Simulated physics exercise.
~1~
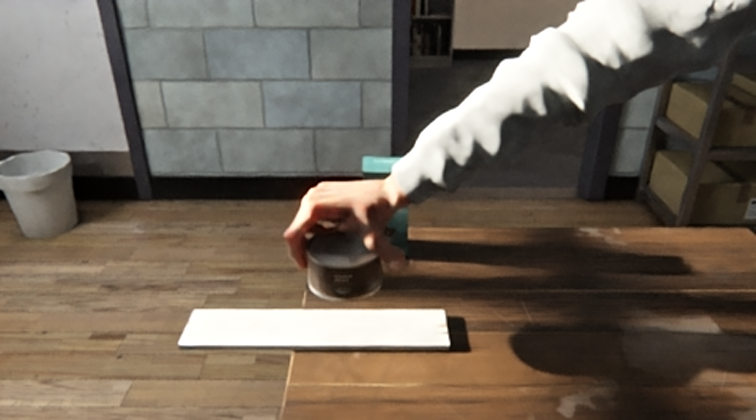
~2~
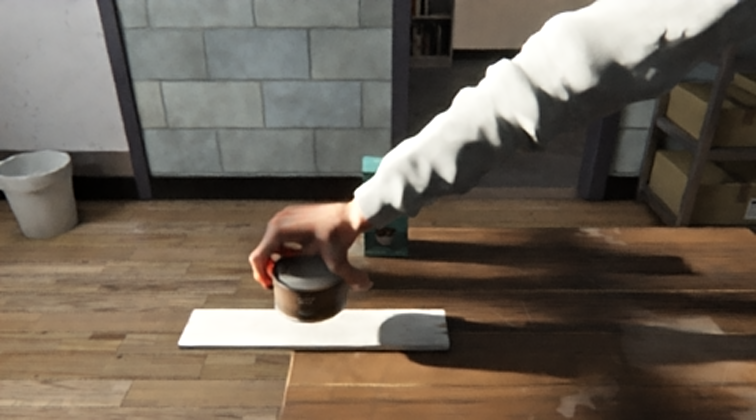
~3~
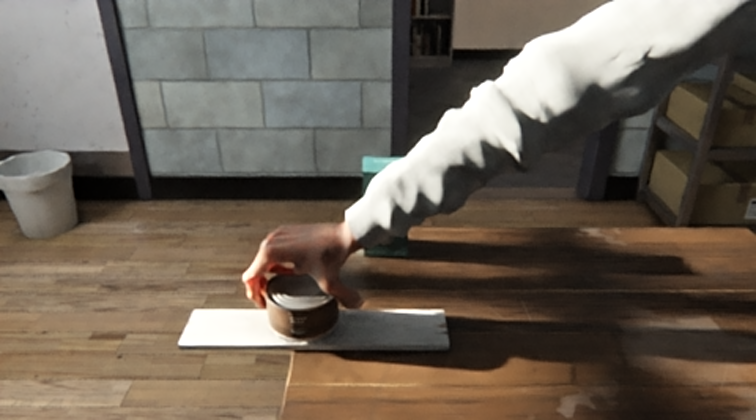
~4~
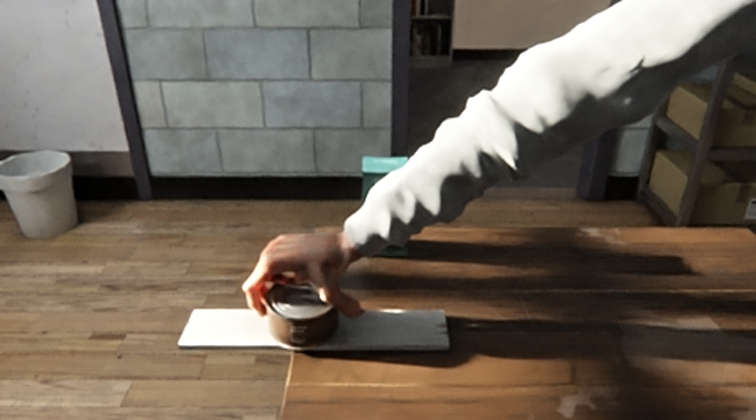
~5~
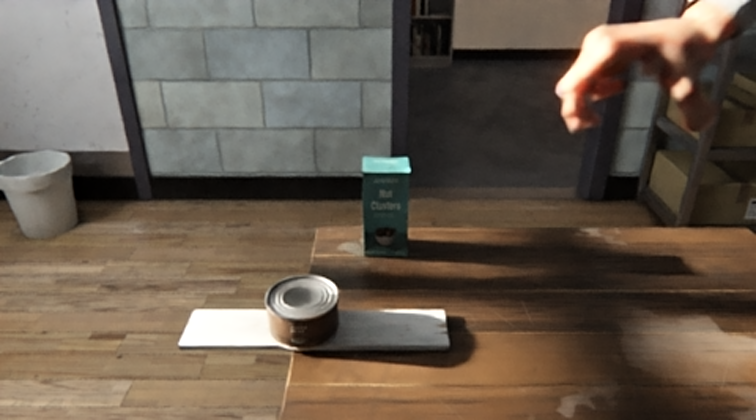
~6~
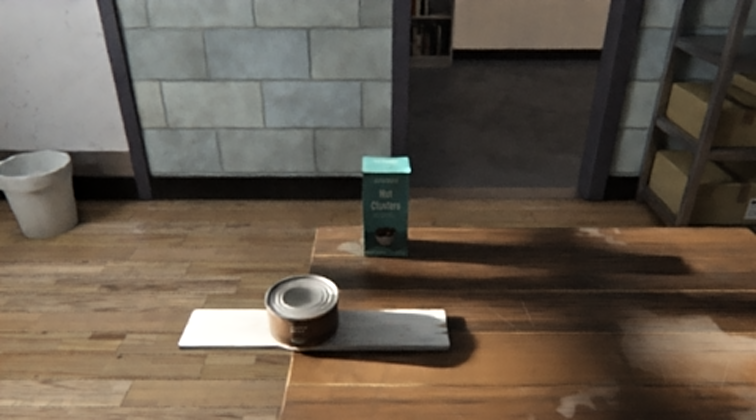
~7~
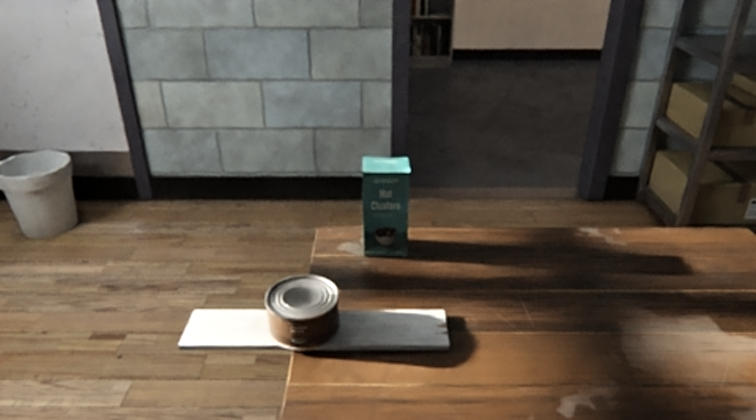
A room with a plank floor and a pale block wall is seen from a fixed, slightly raised view facing a wooden table. A white board juts out past the table's left edge, a turquoise carton stands farther back, and a white bin sits on the floor at left. A hand in a white sleeve reaches in from the upper right, carrying a round brown tub left and down. It sets the tub on the board near the table's edge, lets go and withdraws. The board stays level, with the tub resting on it and the carton still standing.
